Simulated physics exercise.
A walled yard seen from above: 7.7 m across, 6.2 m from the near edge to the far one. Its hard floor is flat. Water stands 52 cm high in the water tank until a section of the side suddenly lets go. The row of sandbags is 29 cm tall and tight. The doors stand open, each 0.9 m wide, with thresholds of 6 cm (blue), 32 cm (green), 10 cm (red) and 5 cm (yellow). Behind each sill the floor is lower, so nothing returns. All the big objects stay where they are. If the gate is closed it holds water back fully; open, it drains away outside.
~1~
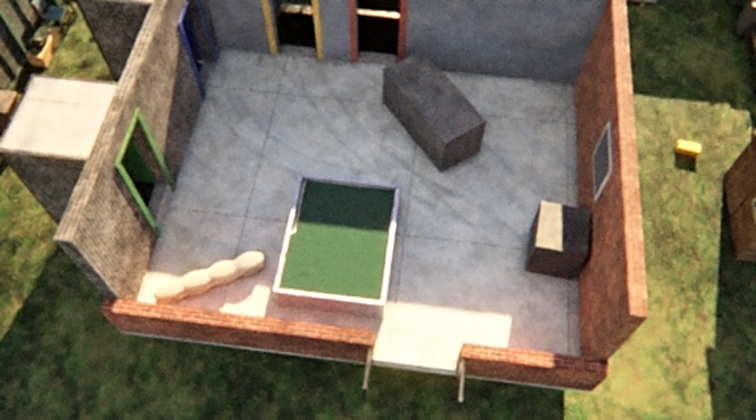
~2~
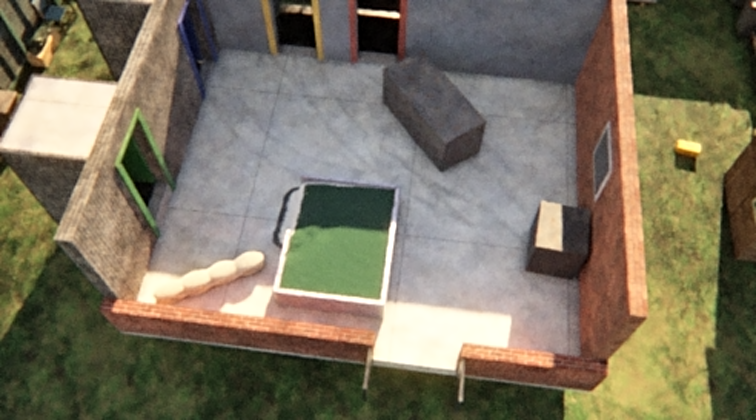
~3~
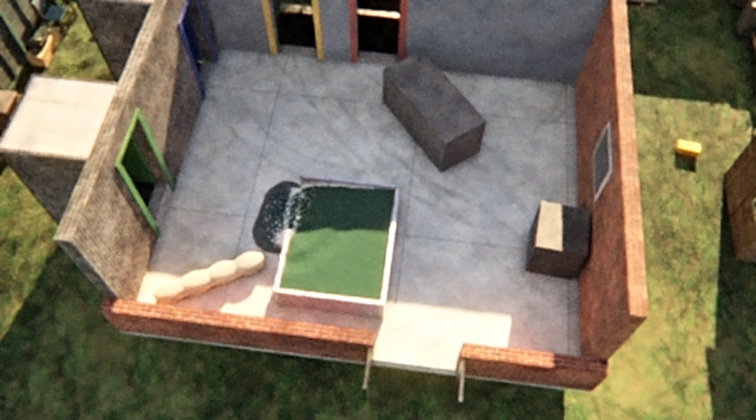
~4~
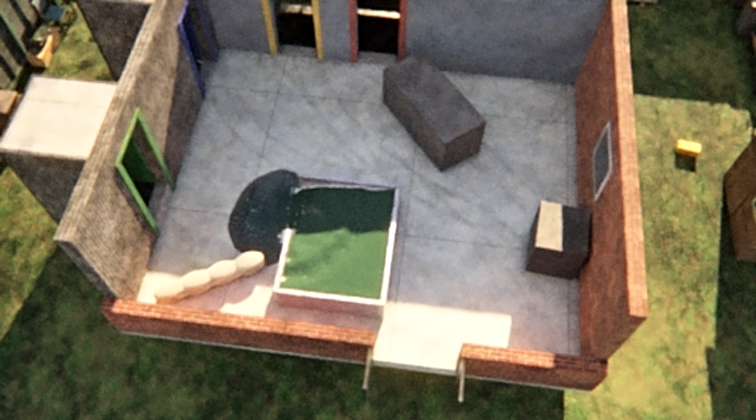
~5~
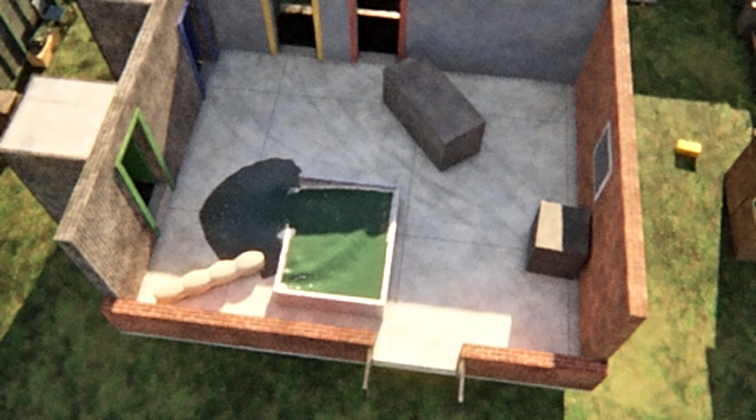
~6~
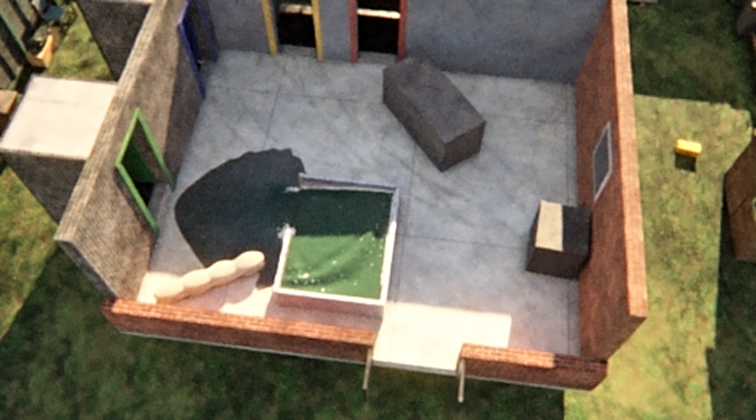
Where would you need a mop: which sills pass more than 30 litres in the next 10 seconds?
Within that time: At the blue door it goes over the limit; at the green door it stays under the limit; at the red door it stays under the limit; at the yellow door it goes over the limit.
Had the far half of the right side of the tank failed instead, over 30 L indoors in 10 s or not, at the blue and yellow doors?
Against that limit: Blue under, yellow under.
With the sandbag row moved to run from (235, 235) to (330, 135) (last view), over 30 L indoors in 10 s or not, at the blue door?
Against that limit: Blue under.
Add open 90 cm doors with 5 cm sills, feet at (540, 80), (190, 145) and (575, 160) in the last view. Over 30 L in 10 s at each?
In that order: Not over, above, under.
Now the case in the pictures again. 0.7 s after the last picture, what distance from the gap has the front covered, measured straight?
Roughly 3.0 m.
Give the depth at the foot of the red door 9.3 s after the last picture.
Some 9.0 cm.
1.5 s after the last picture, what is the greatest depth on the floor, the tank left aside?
Roughly 26 cm.
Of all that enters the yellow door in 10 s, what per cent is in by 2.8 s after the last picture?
Some 0 per cent by then.
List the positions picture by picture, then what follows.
The first picture shows still water, 52 cm deep, in the water tank at (340, 238).
In the second picture, water pours out at (299, 214) and has run 0.6 m, to (294, 192); typically 8 cm deep outside, 52 cm at the water tank's back.
In the third picture, the front is at (279, 188), 0.8 m from the gap at (299, 215); 0.8 m2 of floor is under water; 52 cm left at the back of the water tank.
In the fourth picture, the front is at (234, 227), 1.2 m from the gap at (299, 215); 1.7 m2 of floor is under water; 52 cm left at the back of the water tank.
In the fifth picture, water pours out at (299, 215) and has run 1.8 m, to (205, 215); typically 5 cm deep outside, 50 cm at the water tank's back.
In the sixth picture, water pours out at (299, 215) and has run 2.3 m, to (184, 199); typically 4 cm deep outside, 46 cm at the water tank's back.
Then, 0.7 s after the last picture water covers 20 % of the floor and is deepest (30 cm) near (294, 206); blue door not reached, green door 25 cm at the sill, 0 L in, red door not reached, yellow door not reached.
Then, 1.5 s after the last picture water covers 25 % of the floor and is deepest (26 cm) near (133, 315); blue door 8 cm at the sill, 0 L in, green door 25 cm at the sill, 0 L in, red door not reached, yellow door not reached.
Then, 2.8 s after the last picture water covers 30 % of the floor and is deepest (26 cm) near (133, 315); blue door 8 cm at the sill, 5 L in, green door 18 cm at the sill, 0 L in, red door not reached, yellow door 8 cm at the sill, 0 L in.
Then, 5.3 s after the last picture water covers 50 % of the floor and is deepest (15 cm) near (288, 230); blue door 11 cm at the sill, 32 L in, green door 12 cm at the sill, 0 L in, red door 4 cm at the sill, 0 L in, yellow door 9 cm at the sill, 23 L in.
Then, 9.3 s after the last picture water covers 75 % of the floor and is deepest (12 cm) near (397, 90); blue door 9 cm at the sill, 80 L in, green door 5 cm at the sill, 0 L in, red door 9 cm at the sill, 2 L in, yellow door 8 cm at the sill, 60 L in.
